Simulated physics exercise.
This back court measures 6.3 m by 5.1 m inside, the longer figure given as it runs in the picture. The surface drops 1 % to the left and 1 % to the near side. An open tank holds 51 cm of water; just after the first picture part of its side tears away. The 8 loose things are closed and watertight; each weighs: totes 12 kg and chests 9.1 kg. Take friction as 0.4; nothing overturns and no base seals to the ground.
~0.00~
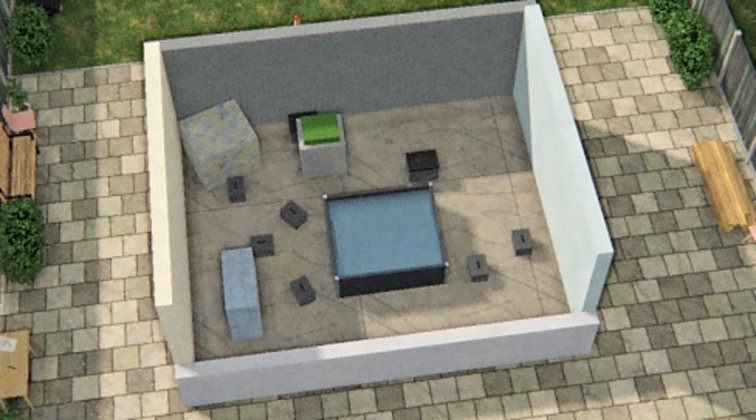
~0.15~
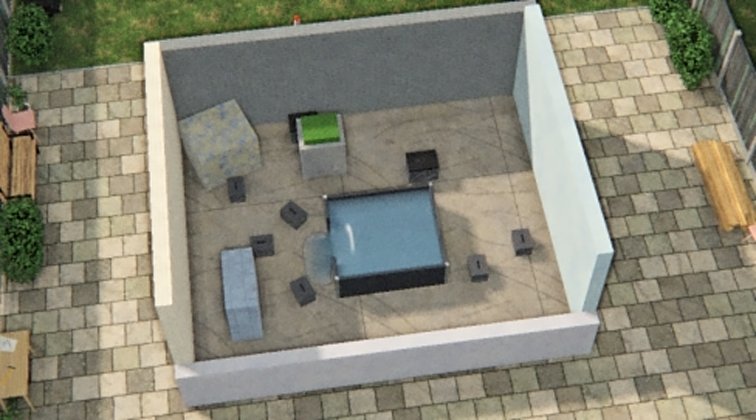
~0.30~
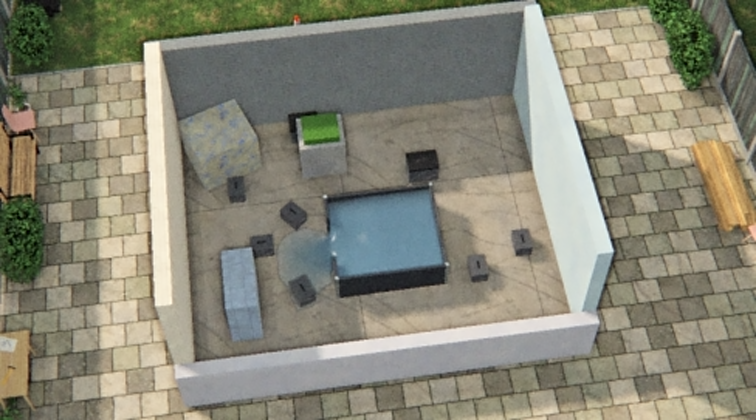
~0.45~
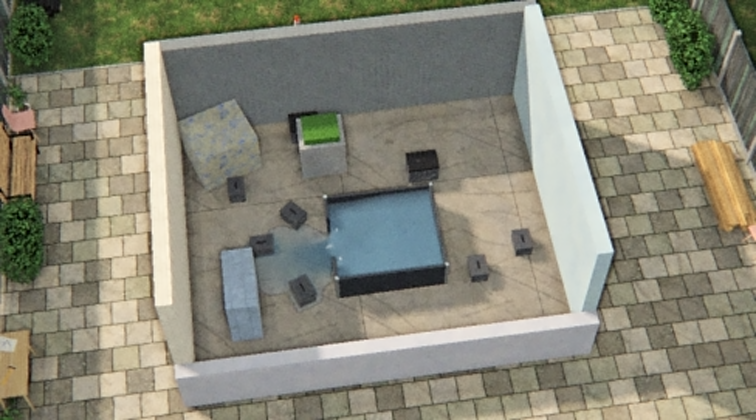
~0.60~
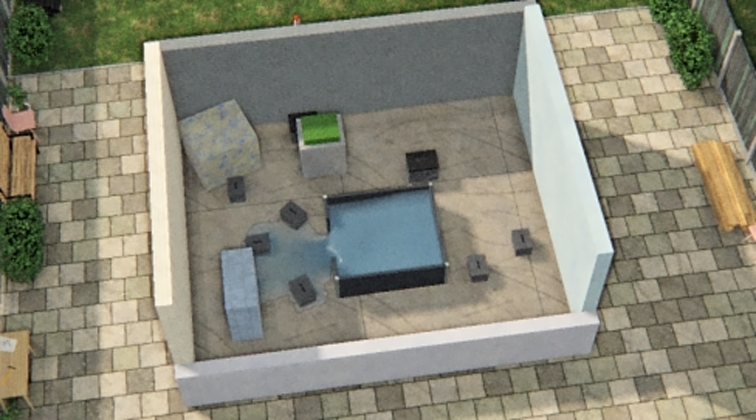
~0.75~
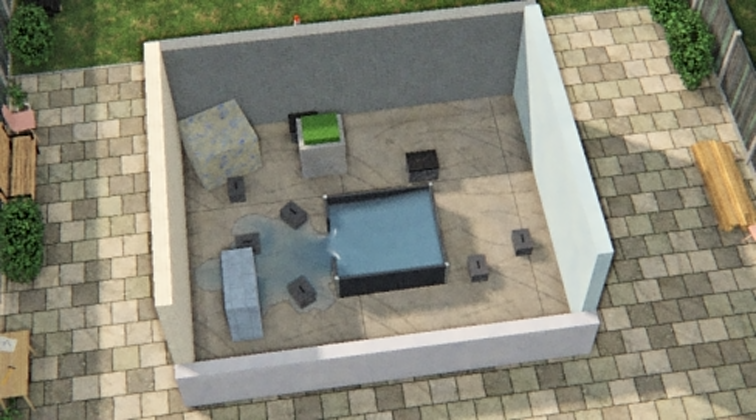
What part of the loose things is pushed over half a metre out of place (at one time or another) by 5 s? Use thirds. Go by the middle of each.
Share: From one to two thirds.
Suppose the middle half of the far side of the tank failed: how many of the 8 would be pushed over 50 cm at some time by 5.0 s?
In that case 2 of them.
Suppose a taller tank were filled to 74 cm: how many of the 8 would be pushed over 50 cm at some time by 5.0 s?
In that case 3 of them.
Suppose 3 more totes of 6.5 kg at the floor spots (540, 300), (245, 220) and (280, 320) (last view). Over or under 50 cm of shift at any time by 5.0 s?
In turn: Less, over, past it.
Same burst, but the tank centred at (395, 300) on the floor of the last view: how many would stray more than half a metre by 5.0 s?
In that case 3 of them.
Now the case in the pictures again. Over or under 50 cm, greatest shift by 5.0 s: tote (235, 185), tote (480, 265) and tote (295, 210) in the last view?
In turn: More, under, under.
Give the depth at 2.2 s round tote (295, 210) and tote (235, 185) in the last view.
About 3 and 3 cm.
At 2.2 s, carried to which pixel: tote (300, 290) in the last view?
Around (300, 327).
After 1.1 s 1 of 8 are over 50 cm from their spots; 0 afloat.
After 2.2 s 2 of 8 are over 50 cm from their spots; 1 afloat.
After 3.5 s 3 of 8 are over 50 cm from their spots; 0 afloat.
After 5.0 s 3 of 8 are over 50 cm from their spots, and 3 have been at some point; 0 afloat.
